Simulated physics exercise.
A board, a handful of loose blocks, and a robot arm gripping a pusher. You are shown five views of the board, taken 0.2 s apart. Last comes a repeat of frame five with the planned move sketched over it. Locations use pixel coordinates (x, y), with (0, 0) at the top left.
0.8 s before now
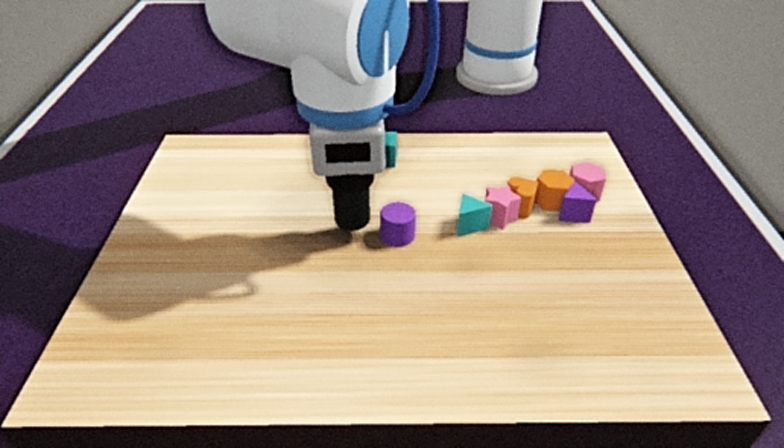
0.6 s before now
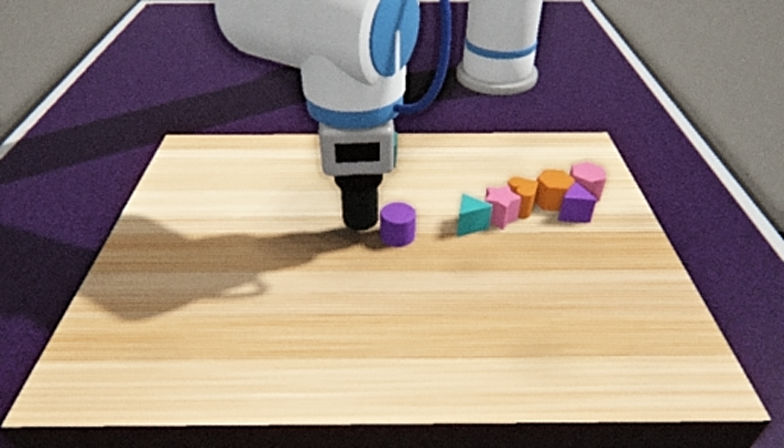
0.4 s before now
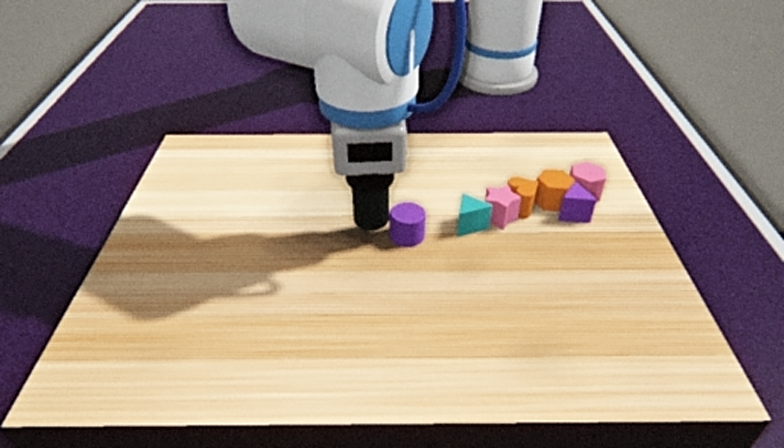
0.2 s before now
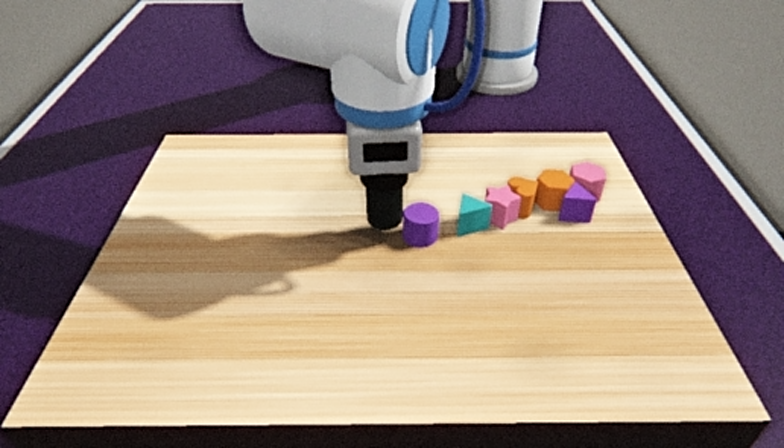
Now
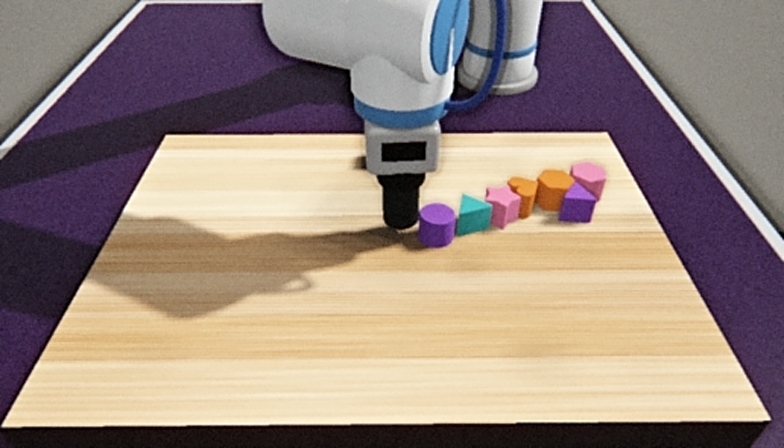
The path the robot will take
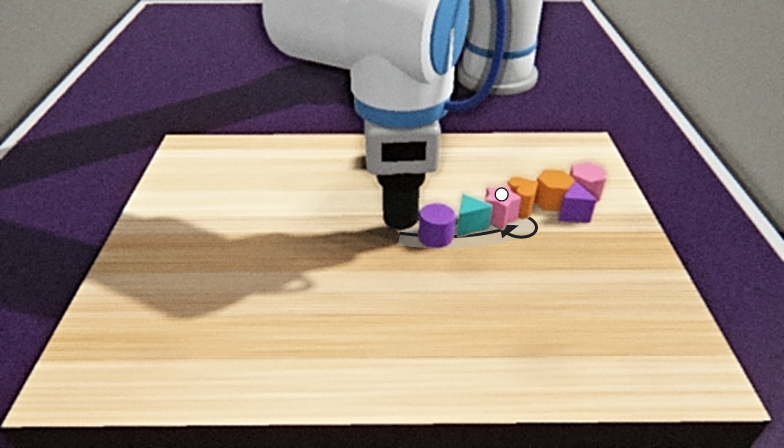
The clip shows a robot arm moving its black pusher to the right across a wooden board, reaching a purple circular block and pushing it right, up beside a turquoise triangular block, while the other colorful blocks stay still.
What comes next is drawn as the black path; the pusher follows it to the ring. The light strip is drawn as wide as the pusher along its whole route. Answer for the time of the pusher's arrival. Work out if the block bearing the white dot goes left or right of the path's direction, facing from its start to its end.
Heads left.
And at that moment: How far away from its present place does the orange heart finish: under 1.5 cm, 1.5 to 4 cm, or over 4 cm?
It moves between 1.5 and 4 cm.
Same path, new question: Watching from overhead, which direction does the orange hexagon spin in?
Rotation: Clockwise.
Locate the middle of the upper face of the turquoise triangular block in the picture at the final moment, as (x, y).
My best guess is (552, 210).
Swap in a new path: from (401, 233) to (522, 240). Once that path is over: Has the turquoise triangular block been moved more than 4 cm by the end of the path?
It seems so.
Path on the board, from (401, 233) by way of (441, 237) and (482, 234) to (519, 226); the dot is on the pink star.
What follows on the original path. One third of the way, pusher (444, 223); purple circular block (478, 225); turquoise triangular block (491, 209), turned 70° anticlockwise; pink star (504, 192).
Two thirds of the way, pusher (484, 220); purple circular block (503, 233); turquoise triangular block (515, 211); pink star (506, 192); orange heart (526, 182).
At the end, pusher (521, 212); purple circular block (503, 233); turquoise triangular block (552, 210), turned 90° anticlockwise; pink star (518, 183), turned 30° anticlockwise; orange heart (528, 170), turned 20° anticlockwise; orange hexagon (558, 174), turned 30° clockwise.
